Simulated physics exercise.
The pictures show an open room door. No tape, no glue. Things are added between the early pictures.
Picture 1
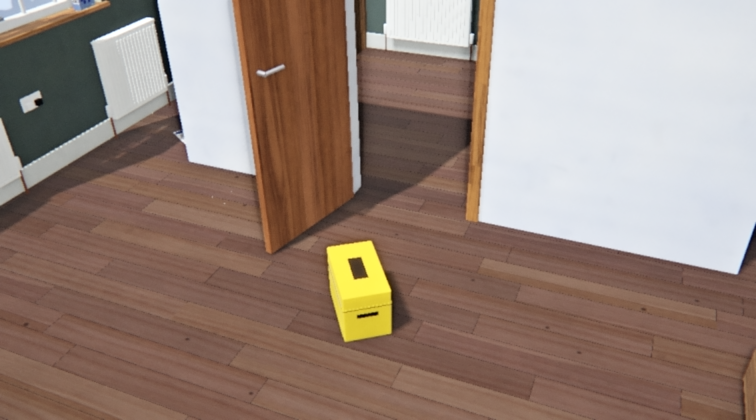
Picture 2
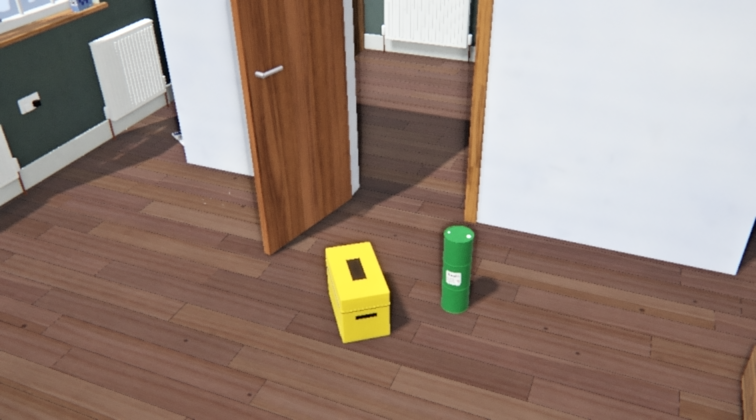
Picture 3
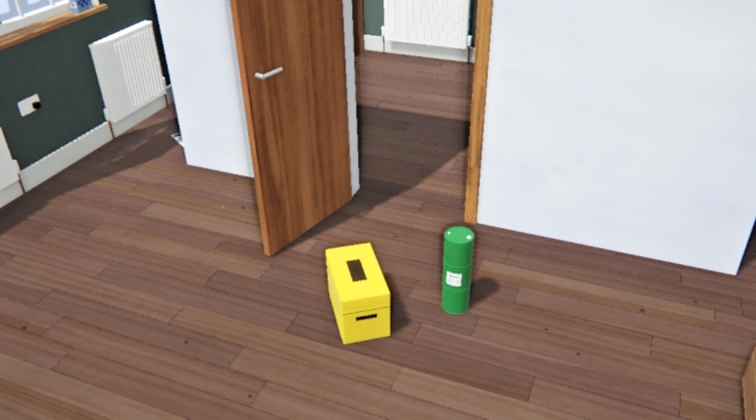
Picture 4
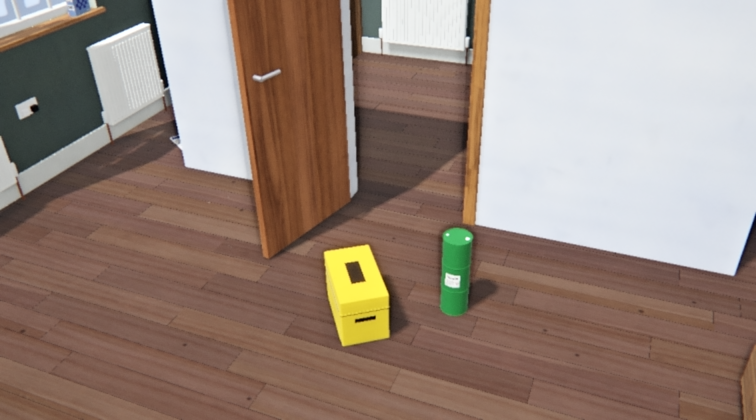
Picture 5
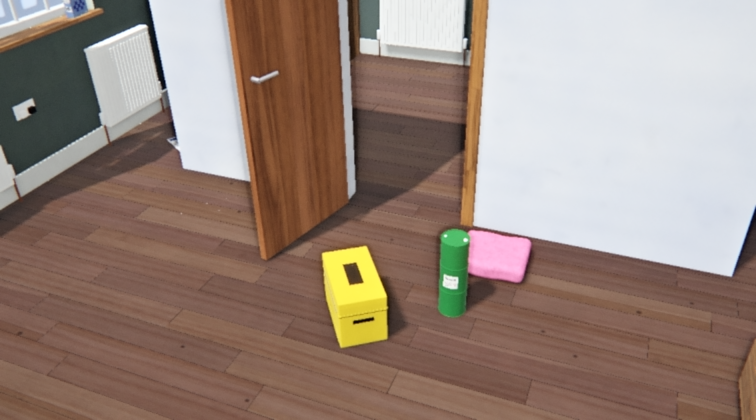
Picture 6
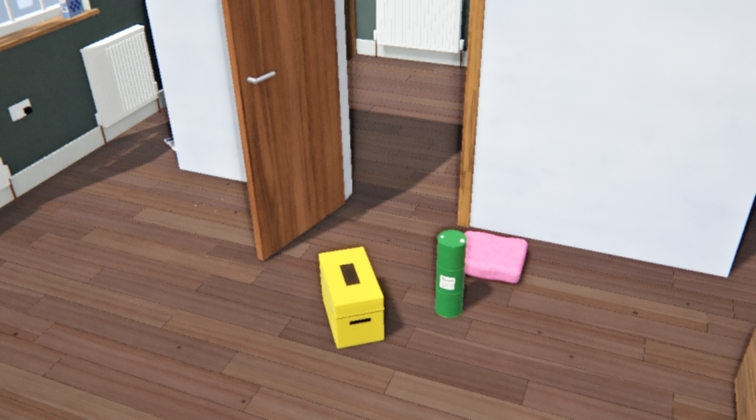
The clip opens on a yellow box with a dark slot in its lid, sitting on a wood floor before a wide-open door. A green canister appears to its right, then a pink cushion appears behind the canister, while the door stays still and the view shifts very slightly.
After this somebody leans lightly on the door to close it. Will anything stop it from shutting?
As it turns out, it closes.
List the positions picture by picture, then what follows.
The first picture shows door wide open and still.
The second picture shows door wide open and still; green canister (457, 270); yellow toolbox (357, 291).
The third picture shows door wide open and still; green canister (457, 271); yellow toolbox (357, 292).
The fourth picture shows door wide open and still; green canister (456, 273); yellow toolbox (356, 294).
The fifth picture shows door wide open and still; green canister (454, 274); yellow toolbox (354, 295).
The sixth picture shows door wide open and still; pink cushion (490, 256); green canister (450, 275).
Then, 0.80 s on from there, door 69° open.
Then, 1.30 s on from there, door 30° open.
In the end, door 0° open; all 3 unmoved. At the end, from the last picture's camera, pink cushion near (490, 256).
